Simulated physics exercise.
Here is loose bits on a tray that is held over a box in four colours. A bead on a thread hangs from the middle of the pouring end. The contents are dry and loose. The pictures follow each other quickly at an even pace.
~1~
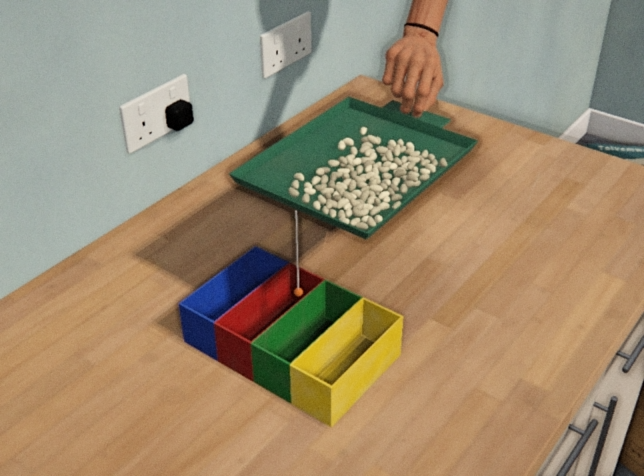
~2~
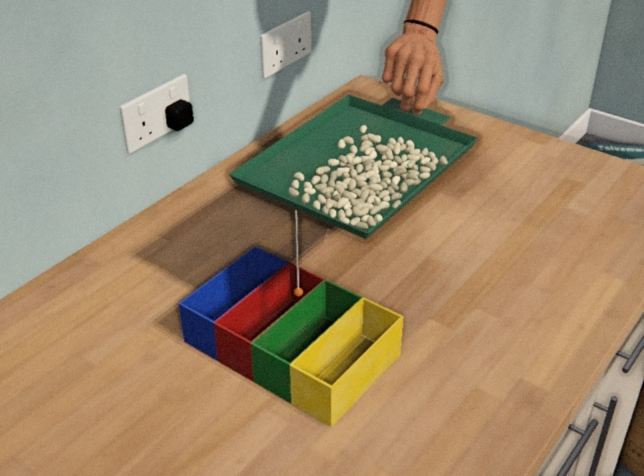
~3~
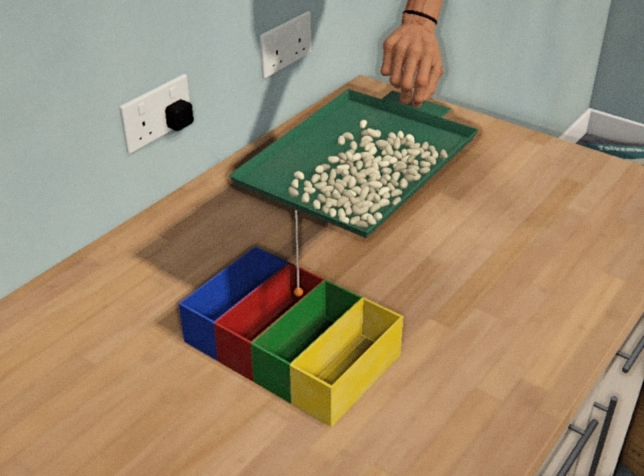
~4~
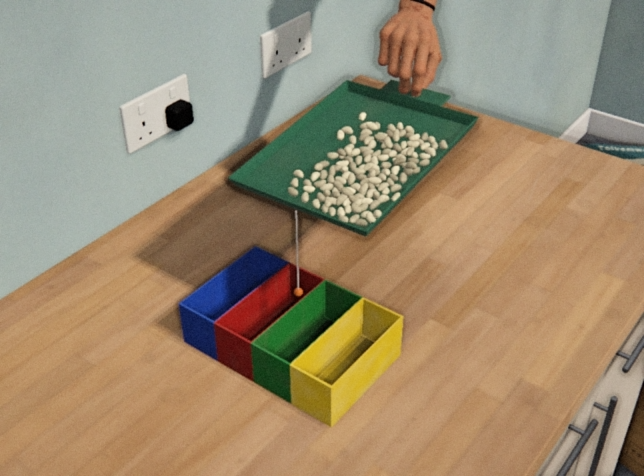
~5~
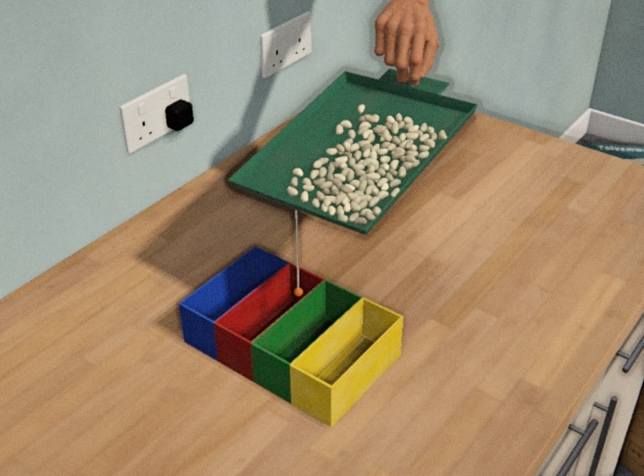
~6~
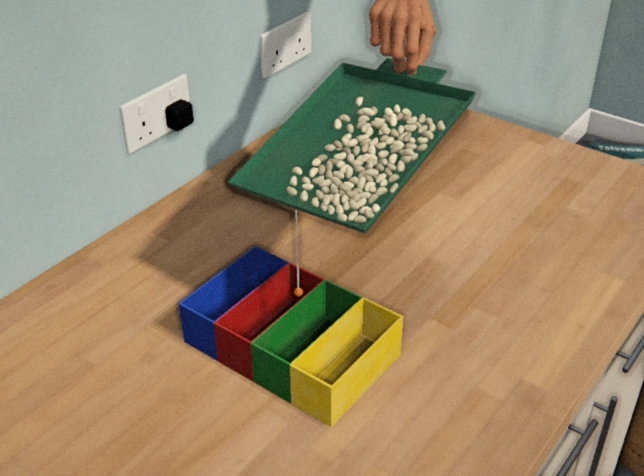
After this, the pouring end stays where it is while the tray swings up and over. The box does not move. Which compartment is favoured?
Most goes to the blue cell.
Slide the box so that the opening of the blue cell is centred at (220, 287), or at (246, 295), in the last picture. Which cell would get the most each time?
In turn: The blue cell; the cell in blue.
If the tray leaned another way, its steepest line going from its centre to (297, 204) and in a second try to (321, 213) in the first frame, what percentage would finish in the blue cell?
In turn 30 and 0 in a hundred.
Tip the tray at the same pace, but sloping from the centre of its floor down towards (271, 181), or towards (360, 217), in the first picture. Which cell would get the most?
At the first place the blue cell, at the second the yellow cell.
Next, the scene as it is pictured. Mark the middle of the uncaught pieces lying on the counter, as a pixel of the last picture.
At about (173, 292).
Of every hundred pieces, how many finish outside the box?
It comes to 10 per cent or so.
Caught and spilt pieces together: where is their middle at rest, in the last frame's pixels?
Near (241, 329).
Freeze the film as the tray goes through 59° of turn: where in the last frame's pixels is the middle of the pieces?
Close to (293, 180).
Just after the last frame, tray tipped steeply; almost all on the tray; about a tenth falling or outside the box.
A moment on, tray tipped right over; roughly a quarter on the tray; roughly a quarter in the blue cell; roughly a quarter in the red cell; about a tenth in the green cell; roughly a third falling or outside the box.
Further on, tray tipped past a quarter turn; roughly half in the blue cell; roughly a third in the red cell; about a tenth in the green cell; about a tenth falling or outside the box.
When it is over, tray tipped past a quarter turn; roughly half in the blue cell; roughly a third in the red cell; about a tenth in the green cell; not one in the yellow cell; about a tenth outside the box.
